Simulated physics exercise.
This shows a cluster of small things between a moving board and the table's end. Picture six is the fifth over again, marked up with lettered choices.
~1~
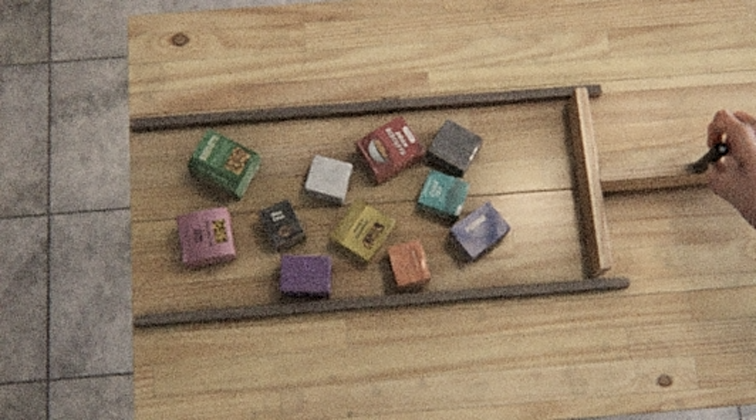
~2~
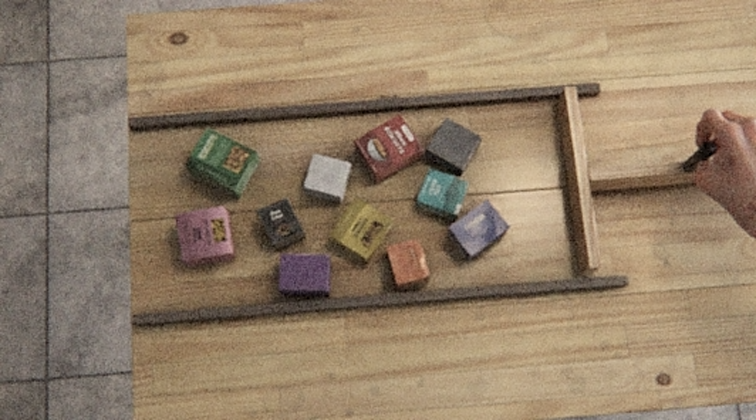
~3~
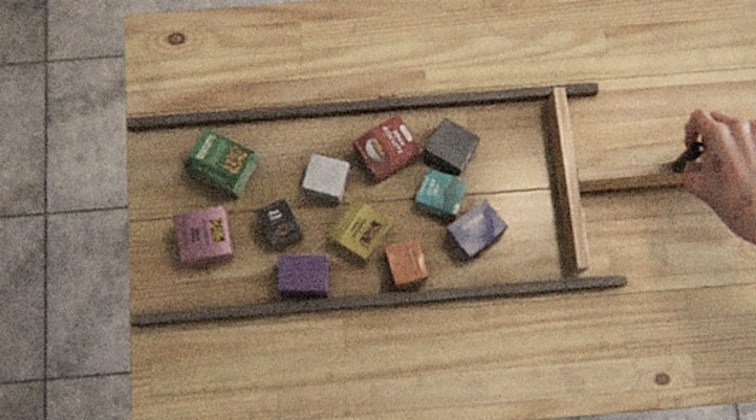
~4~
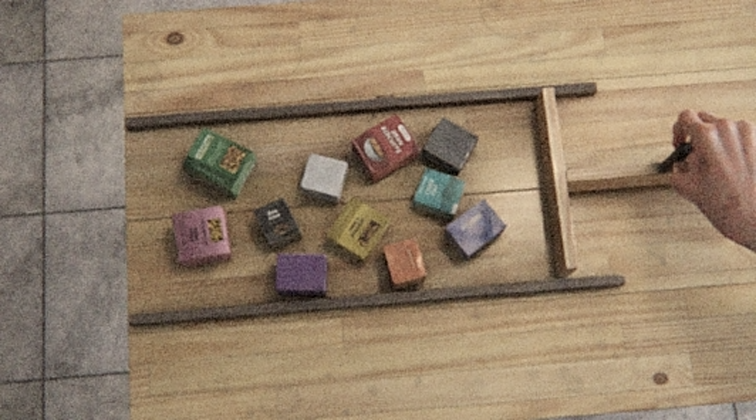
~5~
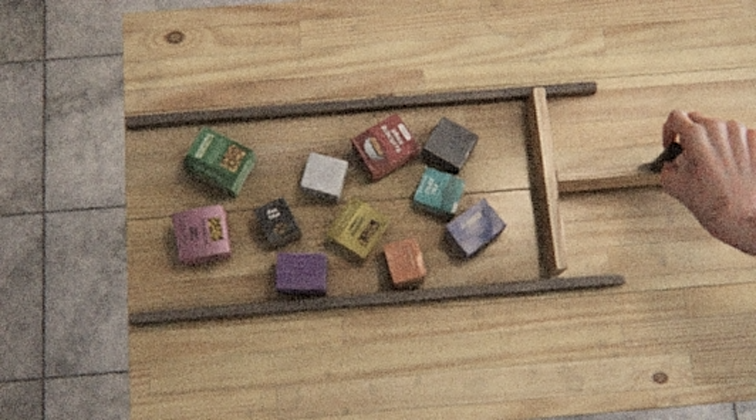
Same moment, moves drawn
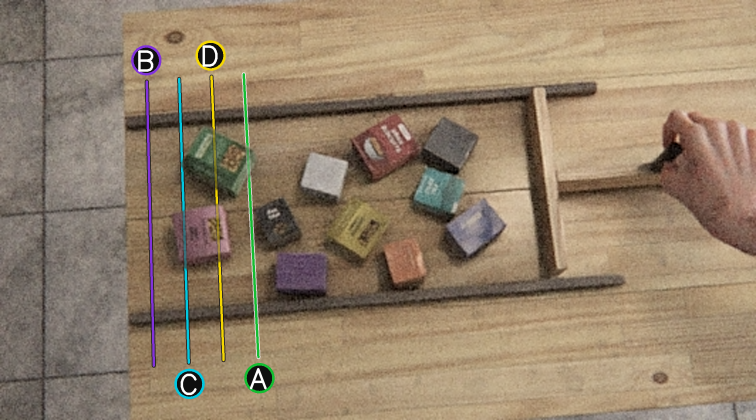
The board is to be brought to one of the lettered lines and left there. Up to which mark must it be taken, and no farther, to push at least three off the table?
Up to line D.
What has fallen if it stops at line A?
The pink packet.
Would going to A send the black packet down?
No.
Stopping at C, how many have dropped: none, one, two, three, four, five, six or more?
Six or more.
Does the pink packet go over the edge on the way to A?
Yes.
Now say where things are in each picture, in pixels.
Turquoise box (443, 196); white block (329, 180); green box (225, 164), in the first frame.
Board (583, 175); yellow packet (361, 230), in the second frame.
Board (572, 175); red box (387, 149), in the third frame.
Board (560, 176); blue packet (474, 230), in the fourth frame.
Board (550, 176); orange box (404, 263); black packet (278, 223); turquoise box (439, 193), in the fifth frame.
On the marked copy, A at (251, 210); B at (150, 218); C at (184, 216); D at (217, 213).
Following D. Soon after the start, board (431, 185); orange box (362, 270); blue packet (399, 244).
Later, board (312, 194); pink packet (156, 250); green box (163, 155).
In the end, board (216, 202); pink packet over the edge; green box over the edge; five fallen.
As for the rest, A drops only one; B drops ten, but is farther than needed; C drops eight, but is farther than needed.
